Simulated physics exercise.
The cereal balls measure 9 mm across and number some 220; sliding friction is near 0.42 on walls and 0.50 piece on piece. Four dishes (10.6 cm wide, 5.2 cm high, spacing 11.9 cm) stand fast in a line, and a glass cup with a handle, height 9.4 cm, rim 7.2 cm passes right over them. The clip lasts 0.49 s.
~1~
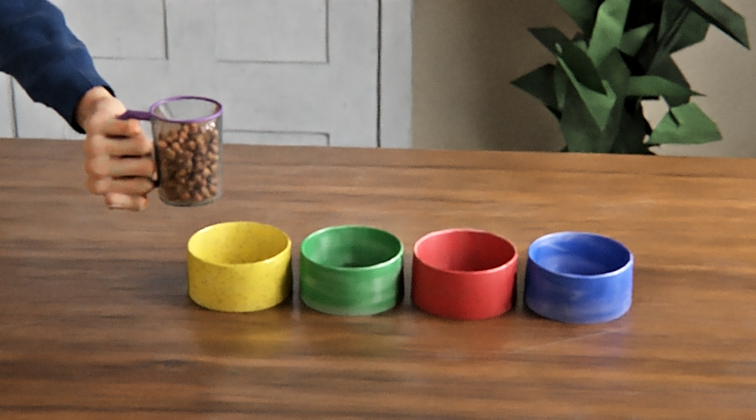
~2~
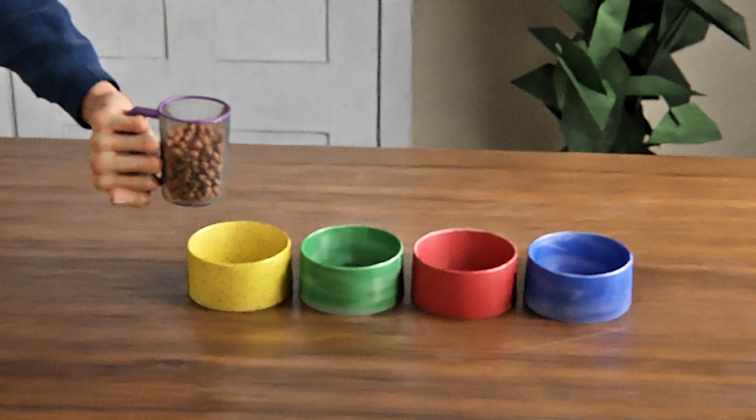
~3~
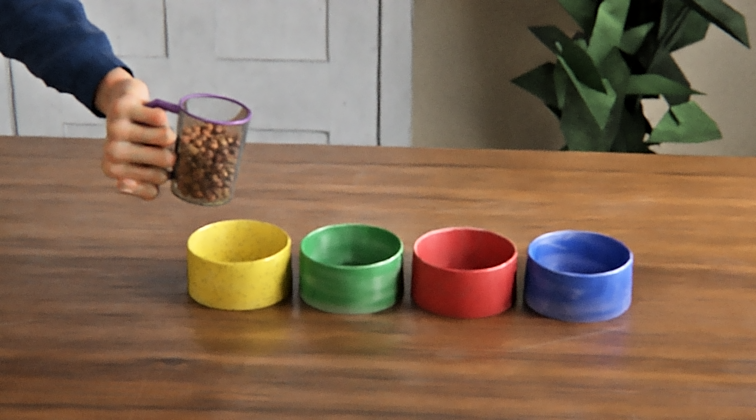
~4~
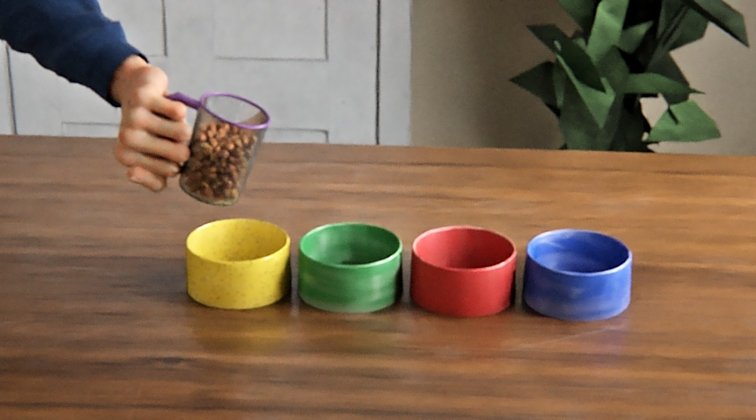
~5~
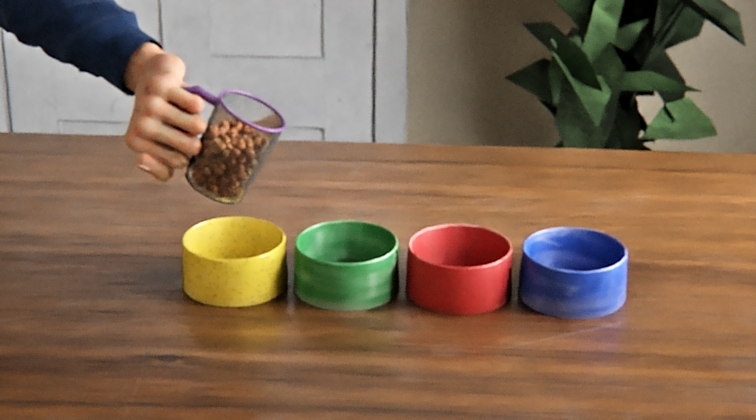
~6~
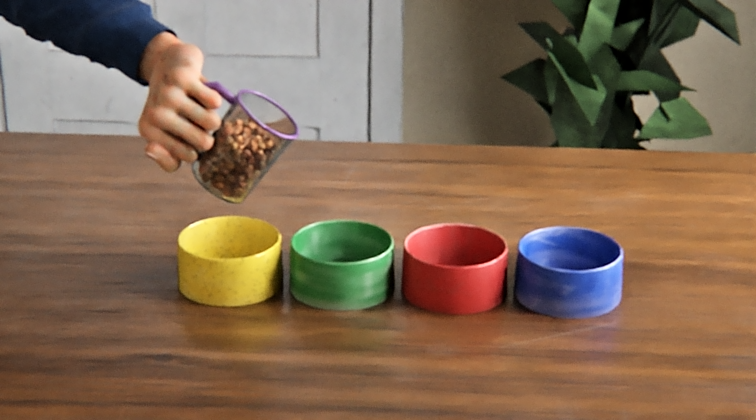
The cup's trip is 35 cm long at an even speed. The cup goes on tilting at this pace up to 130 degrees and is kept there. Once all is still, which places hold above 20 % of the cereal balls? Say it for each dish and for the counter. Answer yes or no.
Red dish: Yes; blue dish: No; green dish: No; yellow dish: No; on the counter: No.
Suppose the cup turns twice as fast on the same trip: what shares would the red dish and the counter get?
Red 0; counter 0.
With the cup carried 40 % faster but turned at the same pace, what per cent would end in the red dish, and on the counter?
Red 0; counter 0.
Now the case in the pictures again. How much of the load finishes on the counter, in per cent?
Roughly 5 per cent.
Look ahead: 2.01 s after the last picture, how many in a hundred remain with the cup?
About 0 per cent.
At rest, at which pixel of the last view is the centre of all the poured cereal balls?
Near (469, 274).
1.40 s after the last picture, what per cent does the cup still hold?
About 0 per cent.
Then, 0.84 s after the last picture, tilt 104 degrees; cup holds 95 %.
Then, 1.40 s after the last picture, tilt 130 degrees; cup holds 0 %, red 100 %.
Then, 2.01 s after the last picture, tilt 130 degrees; cup holds 0 %, red 95 %.
In the end, red 95 %, blue 0 %, green 0 %, yellow 0 %, counter 5 %.
